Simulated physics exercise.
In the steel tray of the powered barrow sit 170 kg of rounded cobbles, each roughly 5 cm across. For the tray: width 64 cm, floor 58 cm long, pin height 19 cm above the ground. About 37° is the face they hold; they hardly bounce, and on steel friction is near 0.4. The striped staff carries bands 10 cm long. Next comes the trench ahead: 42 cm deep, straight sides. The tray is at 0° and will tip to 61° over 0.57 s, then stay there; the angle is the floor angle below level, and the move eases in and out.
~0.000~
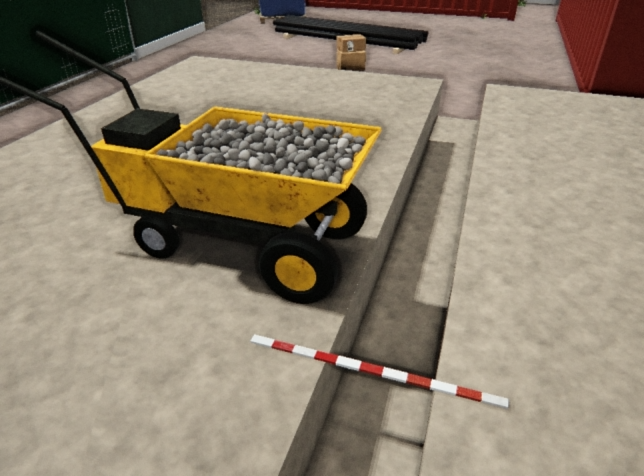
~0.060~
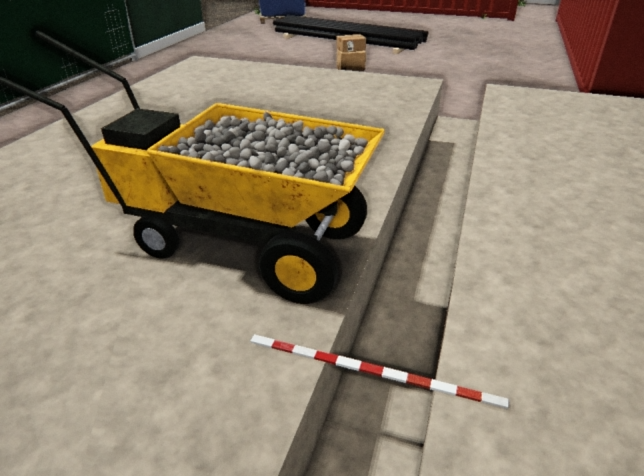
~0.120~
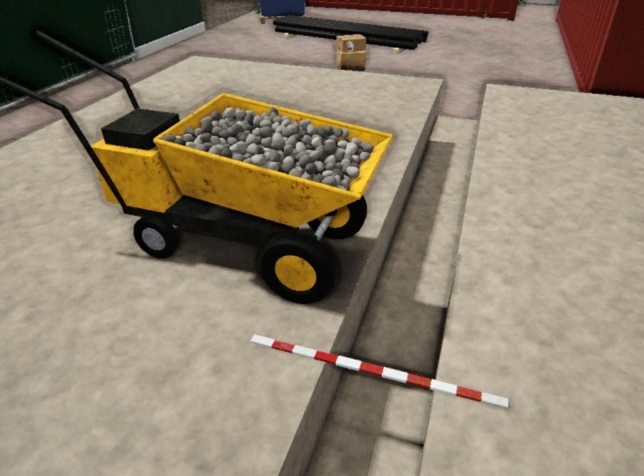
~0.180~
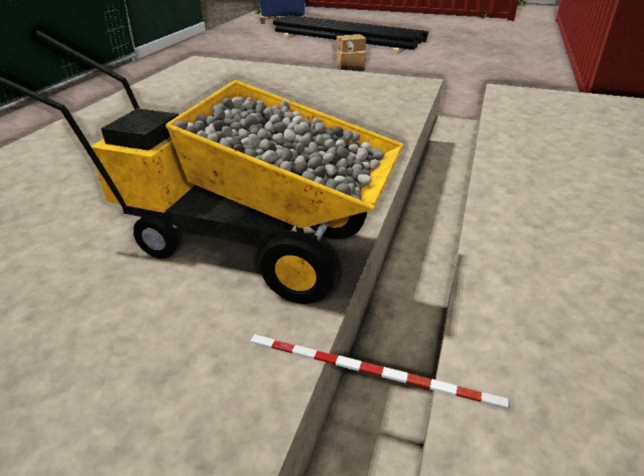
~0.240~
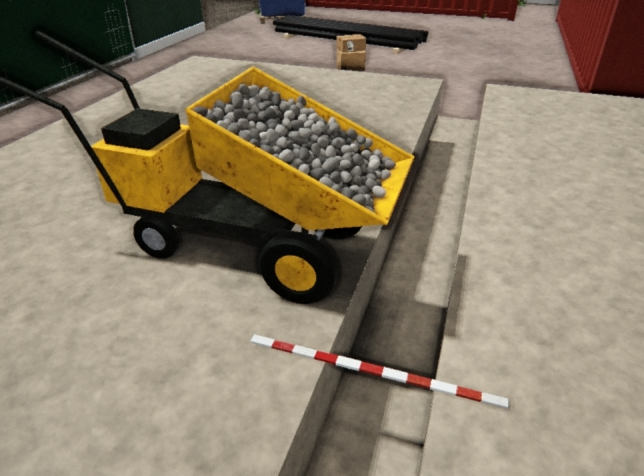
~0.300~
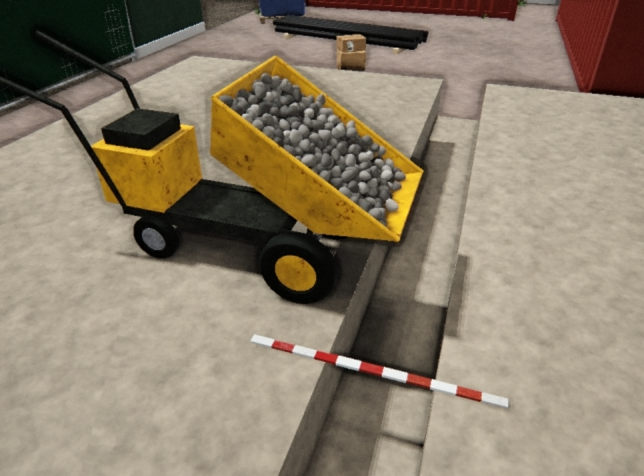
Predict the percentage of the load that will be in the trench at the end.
Predicted: Roughly 40 %.
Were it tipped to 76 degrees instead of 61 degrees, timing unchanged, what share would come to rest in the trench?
Roughly 40 per cent would end in the trench.
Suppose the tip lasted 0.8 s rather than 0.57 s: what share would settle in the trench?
Close to 50 percent, then.
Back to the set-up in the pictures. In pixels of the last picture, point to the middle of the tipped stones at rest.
Roughly at pixel (480, 294).
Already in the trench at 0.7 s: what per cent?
10 per cent, give or take.
After 0.4 s the floor is at 52°; 100 % in the tray; the foremost stones are at (409, 242).
After 0.7 s the floor is at 61°; 83 % in the tray, 10 % in the trench, 7 % past the trench; the foremost stones are at (483, 307).
After 1.0 s the floor is at 61°; 27 % in the tray, 15 % in the trench, 57 % past the trench; the foremost stones are at (638, 328).
After 3.0 s the floor is at 61°; 0 % in the tray, 40 % in the trench, 60 % past the trench; the foremost stones are past the picture's edge.
